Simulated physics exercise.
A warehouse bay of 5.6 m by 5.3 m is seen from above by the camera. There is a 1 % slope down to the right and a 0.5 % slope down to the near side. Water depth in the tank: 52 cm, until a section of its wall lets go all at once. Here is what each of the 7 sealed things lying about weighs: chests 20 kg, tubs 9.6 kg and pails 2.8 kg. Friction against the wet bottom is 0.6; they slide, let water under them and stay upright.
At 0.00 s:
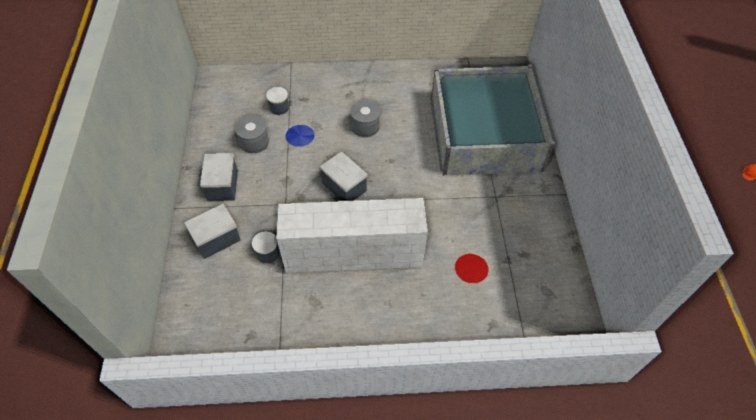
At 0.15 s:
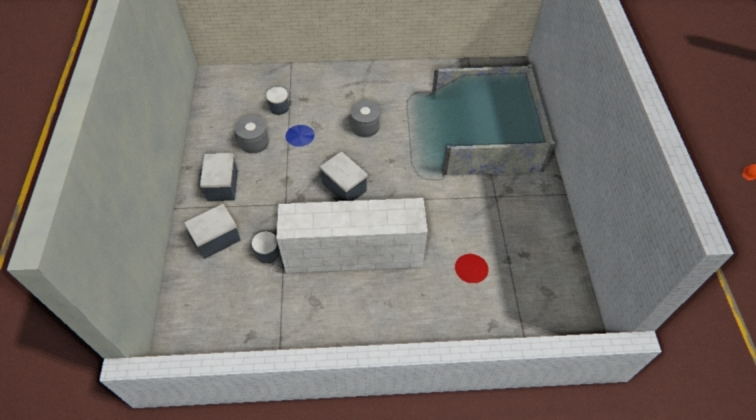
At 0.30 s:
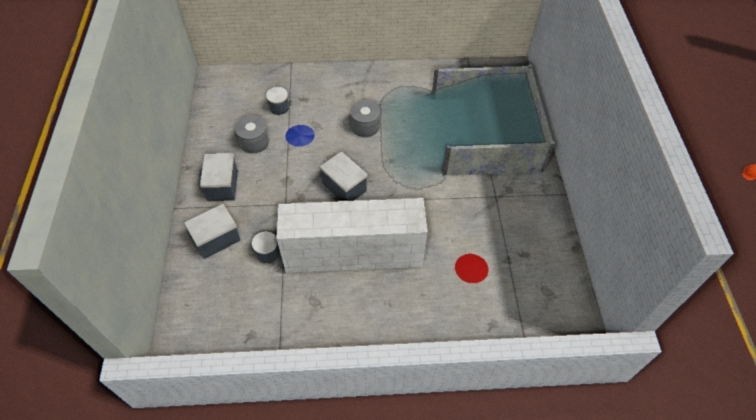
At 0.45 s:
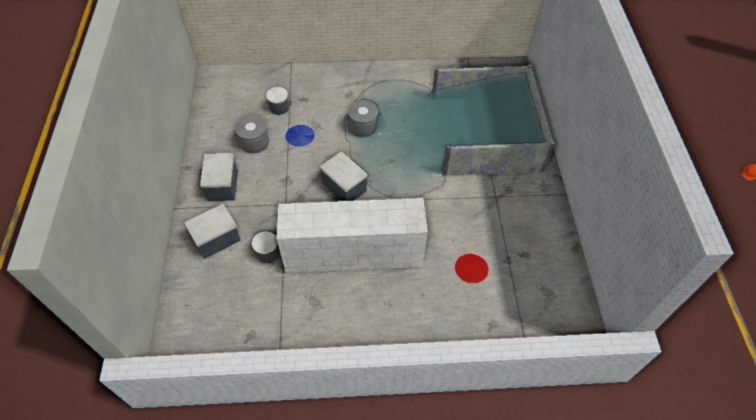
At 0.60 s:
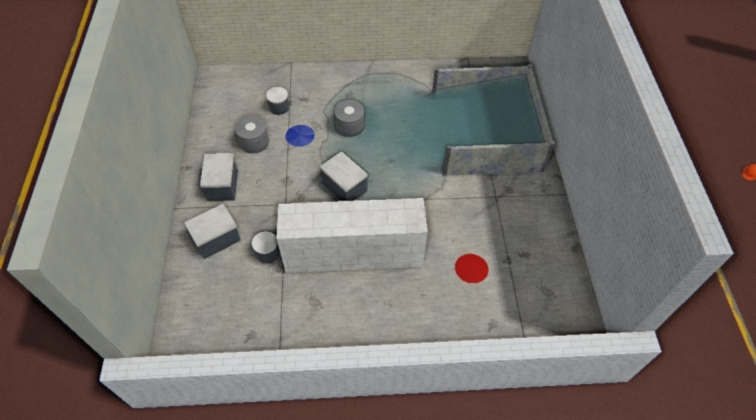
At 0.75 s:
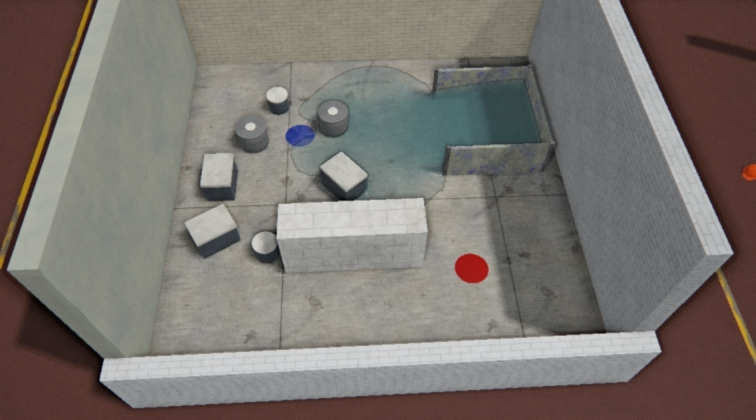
In a walled concrete bay, the left side of a water tank opened and water spread leftward across the floor, pushing one round grey tub a short way left as it reached the blue patch.
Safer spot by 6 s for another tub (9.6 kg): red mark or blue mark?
The red mark is safer.
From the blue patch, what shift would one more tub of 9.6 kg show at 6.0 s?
About 120 cm.
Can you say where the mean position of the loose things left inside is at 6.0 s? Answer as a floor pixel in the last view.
Mean position approx. (298, 224).
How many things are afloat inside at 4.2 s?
I'd say 3 of them.
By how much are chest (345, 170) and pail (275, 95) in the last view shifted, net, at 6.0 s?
That comes to 200 cm for the first and 140 cm for the second.
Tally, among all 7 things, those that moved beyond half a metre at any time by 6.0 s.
Total: 7.
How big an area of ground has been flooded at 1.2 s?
Near 10.5 m2 in all.
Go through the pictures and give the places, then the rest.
In the first picture, a tub at (365, 111) rests on the ground; a chest at (343, 170) rests on the ground; the red patch at (472, 268); the blue patch at (300, 136); water covers 2.0 m2; 0 of 7 have shifted.
In the second picture, a tub at (365, 111), on the bottom; a chest at (343, 170) rests on the ground; the red patch at (472, 268); the blue patch at (300, 136); water covers 2.8 m2; 0 of 7 have shifted.
In the third picture, a tub at (365, 111), on the bottom; a chest at (343, 170) rests on the ground; the red patch at (472, 268); the blue patch at (300, 136); water covers 3.7 m2; 0 of 7 have shifted.
In the fourth picture, a tub at (363, 111) rests on the ground, 3 cm from its start; a chest at (343, 170), on the bottom; the red patch at (472, 268); the blue patch at (300, 136); 4.6 m2 under water; 0 of 7 have shifted.
In the fifth picture, a tub at (349, 111) rests on the ground, 24 cm from its start; a chest at (343, 170), on the bottom; the red patch at (472, 268); the blue patch at (300, 136); 5.7 m2 under water; 1 of 7 have shifted.
In the sixth picture, a tub at (333, 111) rests on the ground, 49 cm from its start; a chest at (343, 170) rests on the ground; the red patch at (472, 268); the blue patch at (300, 136); 7.0 m2 under water; 1 of 7 have shifted.
After 1.2 s on red it would be 0 cm off in 0 cm of water; on blue it would be 29 cm off in 5 cm of water.
After 2.7 s on red it would be 0 cm off in 0 cm of water; on blue it would be 131 cm off in 13 cm of water.
After 4.2 s on red it would be 0 cm off in 0 cm of water; on blue it would be 35 cm off in 10 cm of water.
After 6.0 s on red it would be 0 cm off in 1 cm of water; on blue it would be 118 cm off in 6 cm of water.
